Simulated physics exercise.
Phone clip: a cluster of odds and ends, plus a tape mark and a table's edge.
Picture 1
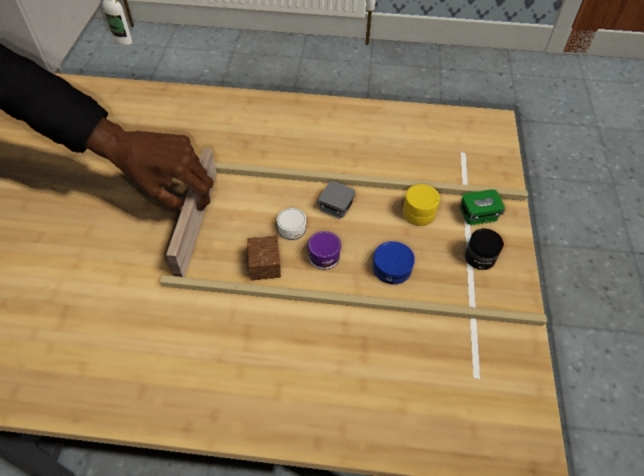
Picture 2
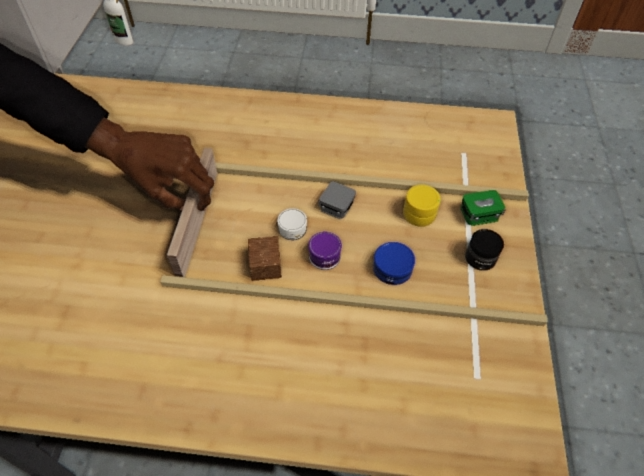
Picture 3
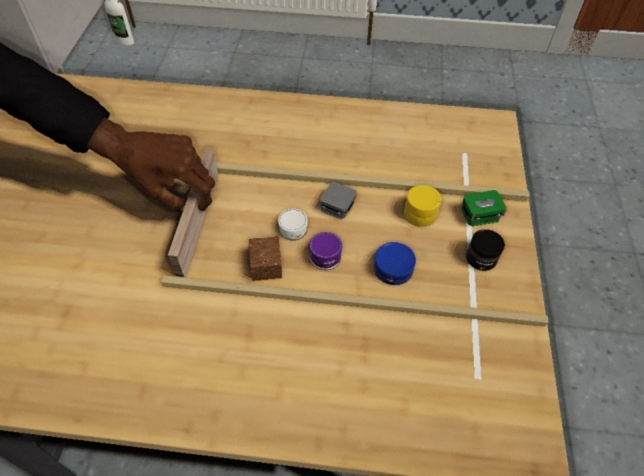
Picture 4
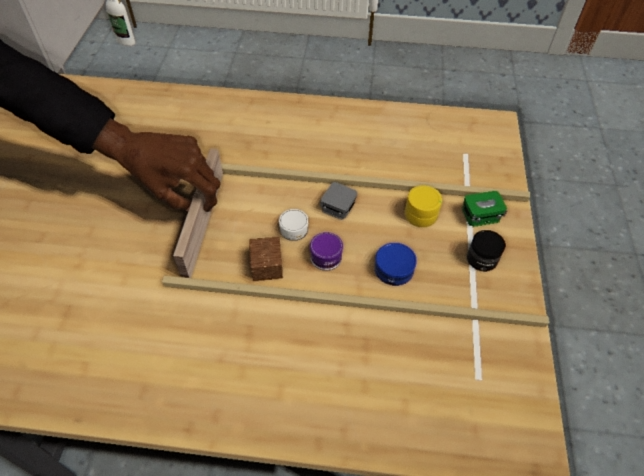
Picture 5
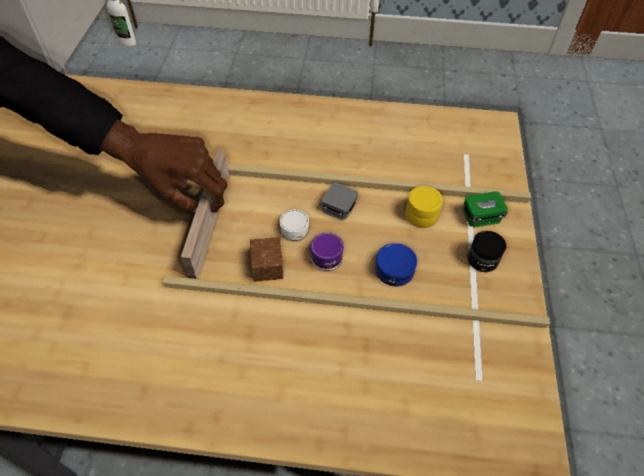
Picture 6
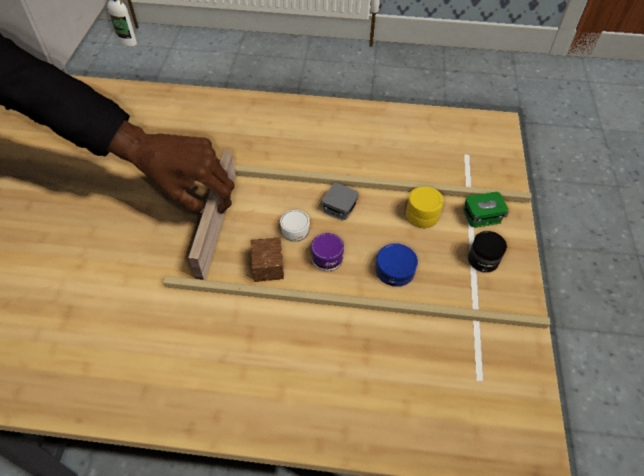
The video shows a hand holding a wooden board on a table behind a cluster of small coloured containers and blocks between two thin rails. The board slides slightly to the right, while the objects stay practically still.
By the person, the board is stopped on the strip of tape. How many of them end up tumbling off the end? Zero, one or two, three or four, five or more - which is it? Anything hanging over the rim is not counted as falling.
There will be one or two losses over the edge.
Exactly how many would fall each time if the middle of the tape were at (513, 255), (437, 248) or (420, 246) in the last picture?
In order: 4, 0 and 0.
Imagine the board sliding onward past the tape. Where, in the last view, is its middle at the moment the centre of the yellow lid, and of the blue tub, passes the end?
When the yellow lid crosses, the middle is near (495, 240); when the blue tub crosses, near (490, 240).
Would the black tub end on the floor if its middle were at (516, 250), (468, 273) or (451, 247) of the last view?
Keeps its place; Slips off; Keeps its place.
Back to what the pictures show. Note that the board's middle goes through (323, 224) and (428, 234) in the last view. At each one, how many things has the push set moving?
5 and 7.
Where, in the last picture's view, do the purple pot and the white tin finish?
The purple pot comes to rest close to (491, 260), while the white tin rests close to (487, 236).
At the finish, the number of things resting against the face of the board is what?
The number is 4.
Early on, none off yet; green case at rest near (484, 211); black tub at rest near (487, 252); yellow lid at rest near (424, 208).
A while later, none off yet; green case at rest near (484, 211); black tub at rest near (487, 252); yellow lid travelled a little near (435, 209).
Finally, the number that fall off is one or two; lost, green case.
